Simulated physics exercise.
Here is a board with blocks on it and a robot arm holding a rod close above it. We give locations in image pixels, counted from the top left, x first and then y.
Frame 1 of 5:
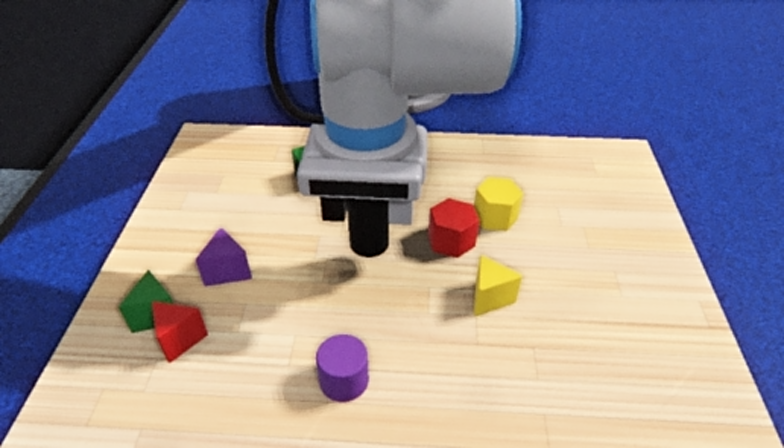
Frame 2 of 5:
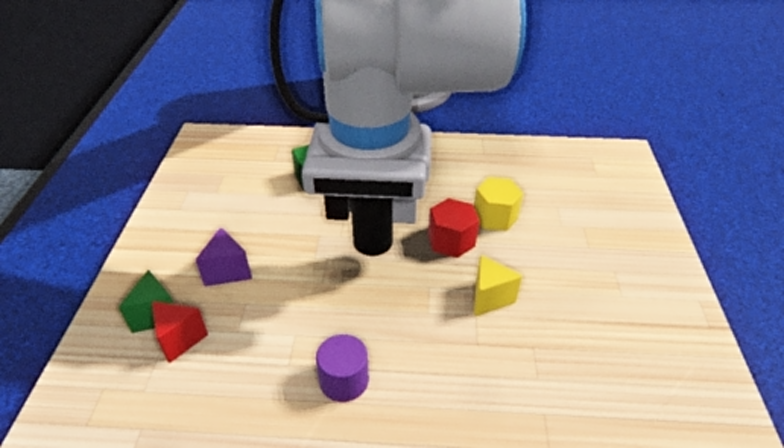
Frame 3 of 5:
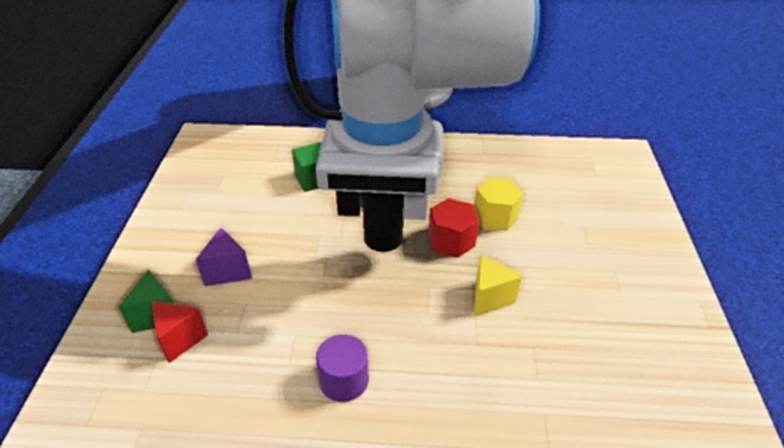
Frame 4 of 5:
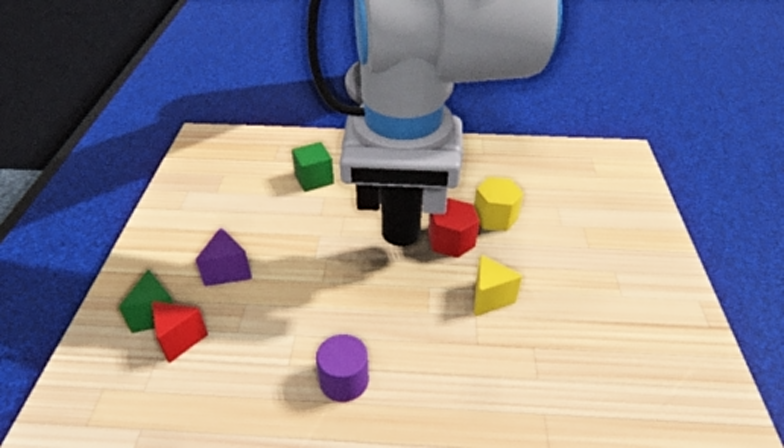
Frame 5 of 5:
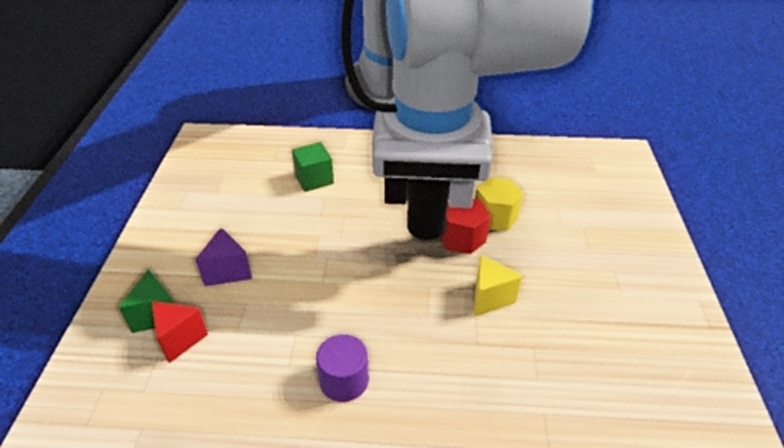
On a light wooden board scattered with colored blocks, a robot arm holding a dark rod moved slowly to the right, then nudged the red six-sided block slightly toward the yellow six-sided one.
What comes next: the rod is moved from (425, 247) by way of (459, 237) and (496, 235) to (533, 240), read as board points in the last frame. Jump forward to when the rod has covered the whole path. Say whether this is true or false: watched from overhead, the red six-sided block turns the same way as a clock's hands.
False - the claim does not hold.
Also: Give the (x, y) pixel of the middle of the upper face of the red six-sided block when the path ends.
The answer is (567, 195).
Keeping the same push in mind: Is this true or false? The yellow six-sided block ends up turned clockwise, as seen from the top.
That is false.
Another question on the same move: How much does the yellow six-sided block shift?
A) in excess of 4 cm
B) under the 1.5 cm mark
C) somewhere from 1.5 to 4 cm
A: In excess of 4 cm.
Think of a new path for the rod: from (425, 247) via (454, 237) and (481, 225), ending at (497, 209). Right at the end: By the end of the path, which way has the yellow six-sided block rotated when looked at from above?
Rotation: Counter-clockwise.
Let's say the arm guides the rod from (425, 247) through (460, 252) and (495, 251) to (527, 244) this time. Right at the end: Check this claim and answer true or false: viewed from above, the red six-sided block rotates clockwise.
That is false.
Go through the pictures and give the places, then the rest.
Rod tip at (369, 244); block tops, red six-sided block at (454, 213); yellow triangular block at (495, 272); yellow six-sided block at (500, 190), in the first picture.
Rod at (373, 243); blocks unchanged, in the second picture.
Rod at (383, 239); blocks unchanged, in the third picture.
Rod at (401, 233); blocks unchanged, in the fourth picture.
Rod at (426, 227); red six-sided block at (465, 210); yellow triangular block at (495, 272); yellow six-sided block at (500, 190), in the fifth picture.
What follows on the original path. One third of the way, rod at (462, 217); red six-sided block at (500, 201); yellow six-sided block at (524, 179), turned 20° anticlockwise.
Two thirds of the way, rod at (499, 215); red six-sided block at (536, 197); yellow six-sided block at (538, 171), turned 60° anticlockwise.
At the end, rod at (538, 220); red six-sided block at (567, 195), turned 35° anticlockwise; yellow triangular block in place; yellow six-sided block at (540, 169), turned 70° anticlockwise.
